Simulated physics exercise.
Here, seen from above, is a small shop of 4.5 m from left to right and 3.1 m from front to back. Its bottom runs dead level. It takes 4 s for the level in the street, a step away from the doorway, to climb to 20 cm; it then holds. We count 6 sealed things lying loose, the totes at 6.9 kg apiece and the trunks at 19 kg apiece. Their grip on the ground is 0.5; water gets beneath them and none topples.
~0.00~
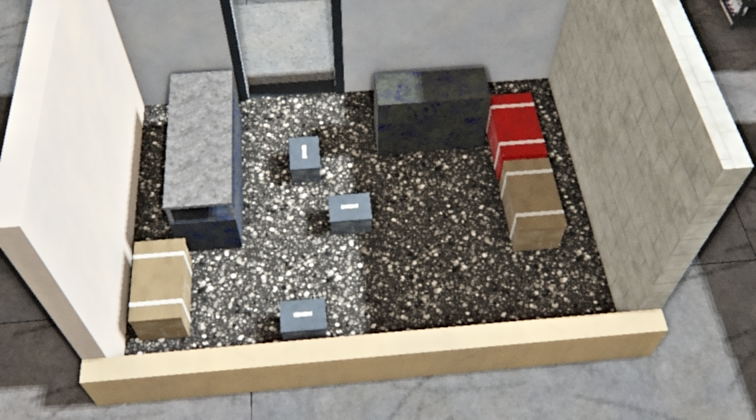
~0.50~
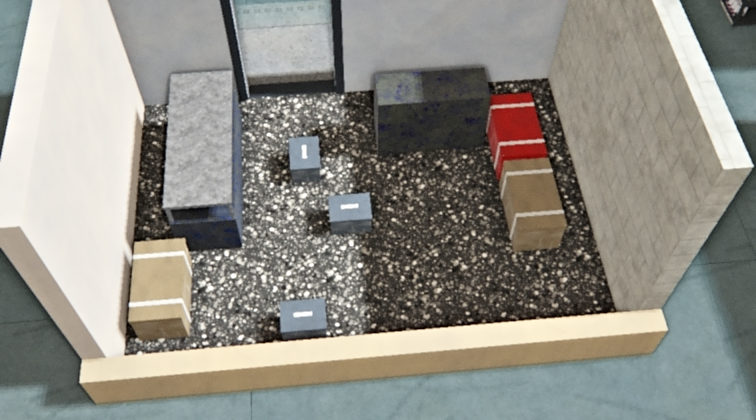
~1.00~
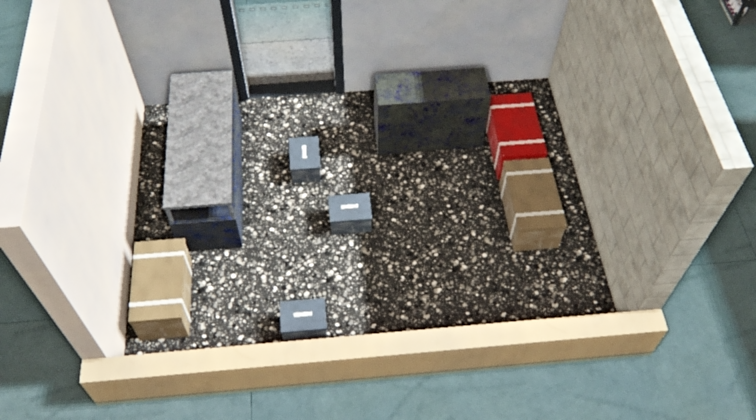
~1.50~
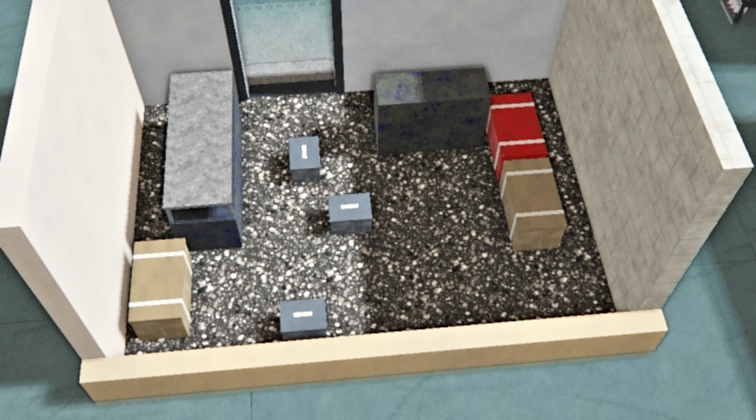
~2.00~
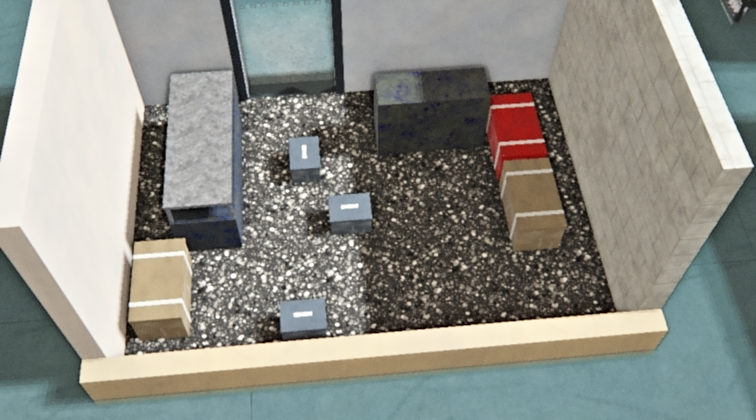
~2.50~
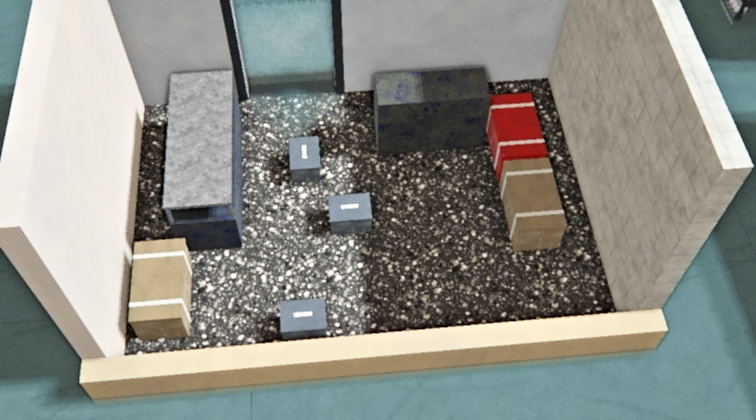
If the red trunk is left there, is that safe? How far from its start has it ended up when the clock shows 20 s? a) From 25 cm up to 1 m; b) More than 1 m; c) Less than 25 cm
Option a: From 25 cm up to 1 m.
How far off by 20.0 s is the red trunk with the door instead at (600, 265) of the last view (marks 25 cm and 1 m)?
Outcome - red trunk: Well off.
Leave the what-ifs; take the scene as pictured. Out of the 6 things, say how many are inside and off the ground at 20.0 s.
Of them, 6.
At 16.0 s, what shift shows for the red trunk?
Close to 50 cm.
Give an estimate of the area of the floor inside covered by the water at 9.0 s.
My estimate is roughly 12 m2.
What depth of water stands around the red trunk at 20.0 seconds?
Close to 17 centimetres.
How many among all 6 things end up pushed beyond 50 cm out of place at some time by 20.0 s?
5 in all.
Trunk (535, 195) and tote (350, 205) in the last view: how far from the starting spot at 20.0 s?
80 cm, 250 cm.
After 4.0 s the red trunk is near (517, 124), 0.0 m from its start, aground; 0 afloat.
After 9.0 s the red trunk is near (517, 124), 0.0 m from its start, aground; 3 afloat.
After 16.0 s the red trunk is near (501, 83), 0.5 m from its start, afloat; 6 afloat.
After 20.0 s the red trunk is near (502, 79), 0.5 m from its start, afloat; 6 afloat.
